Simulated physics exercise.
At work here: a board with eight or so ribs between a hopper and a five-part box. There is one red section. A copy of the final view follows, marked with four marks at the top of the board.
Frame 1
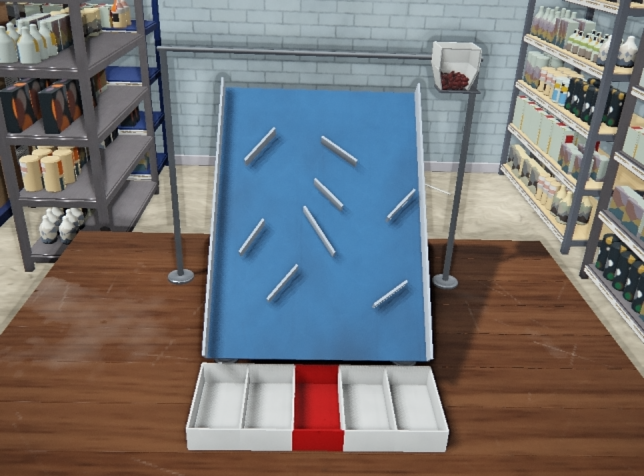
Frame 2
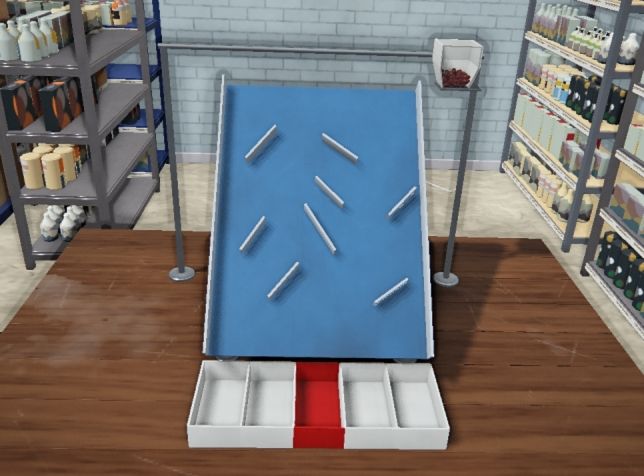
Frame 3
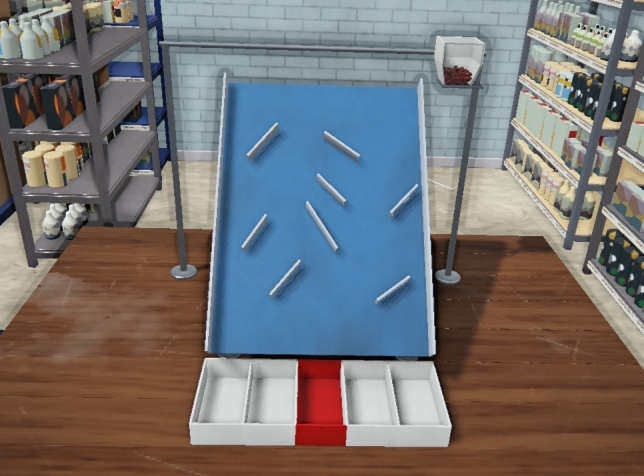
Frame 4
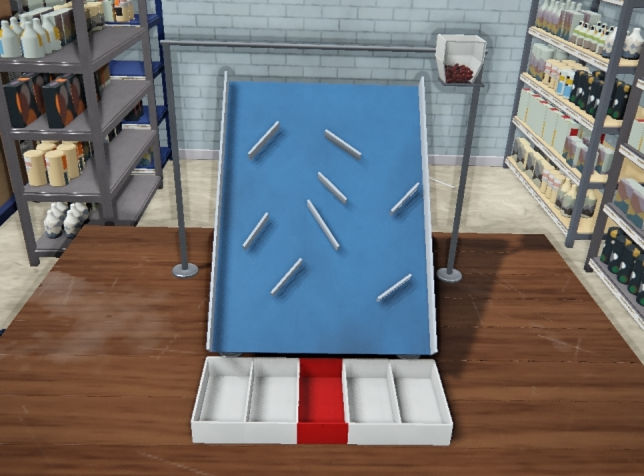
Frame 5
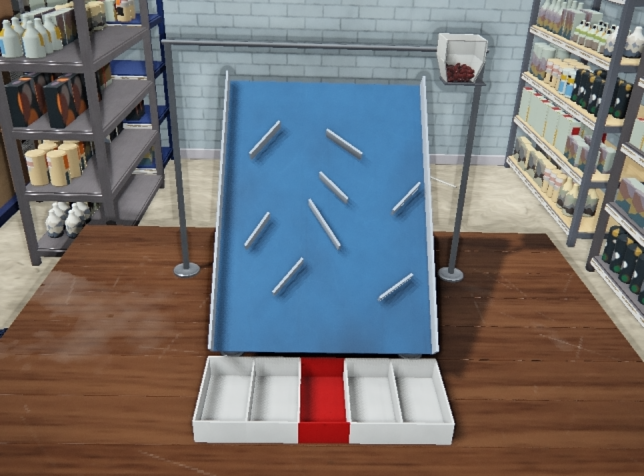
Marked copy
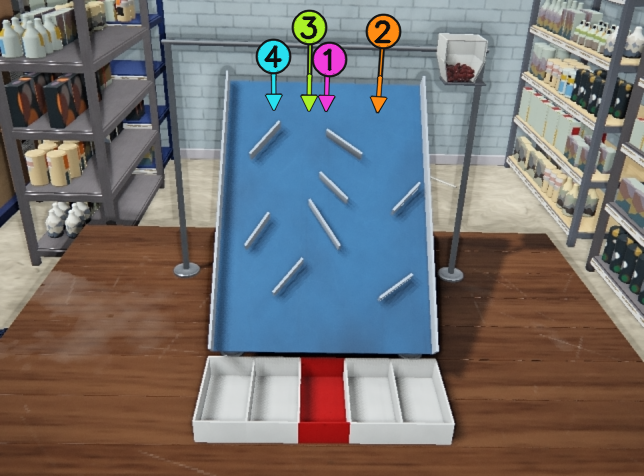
A tilted blue board with ribs stands still above a white box with one red section.
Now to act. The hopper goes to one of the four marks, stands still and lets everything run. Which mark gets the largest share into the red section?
2 works best here.
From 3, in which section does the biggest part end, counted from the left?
It is the first one.
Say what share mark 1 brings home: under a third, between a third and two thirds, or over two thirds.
Mark 1 gives under a third.
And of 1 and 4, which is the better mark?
Here it is mark 1.
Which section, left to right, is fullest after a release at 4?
It is the first one.
On the marked copy, mark 1 meets the board at (326, 105); mark 2 meets the board at (378, 106); mark 3 meets the board at (309, 105); mark 4 meets the board at (273, 104).
Choosing 1, a small part in the red section, about two thirds in other sections, a small part held on the board, a small part outside the box.
Choosing 2, about a third in the red section, about half in other sections, a small part held on the board.
Choosing 3, a small part in the red section, most in other sections, a stray few held on the board.
Choosing 4, none in the red section, all in other sections.
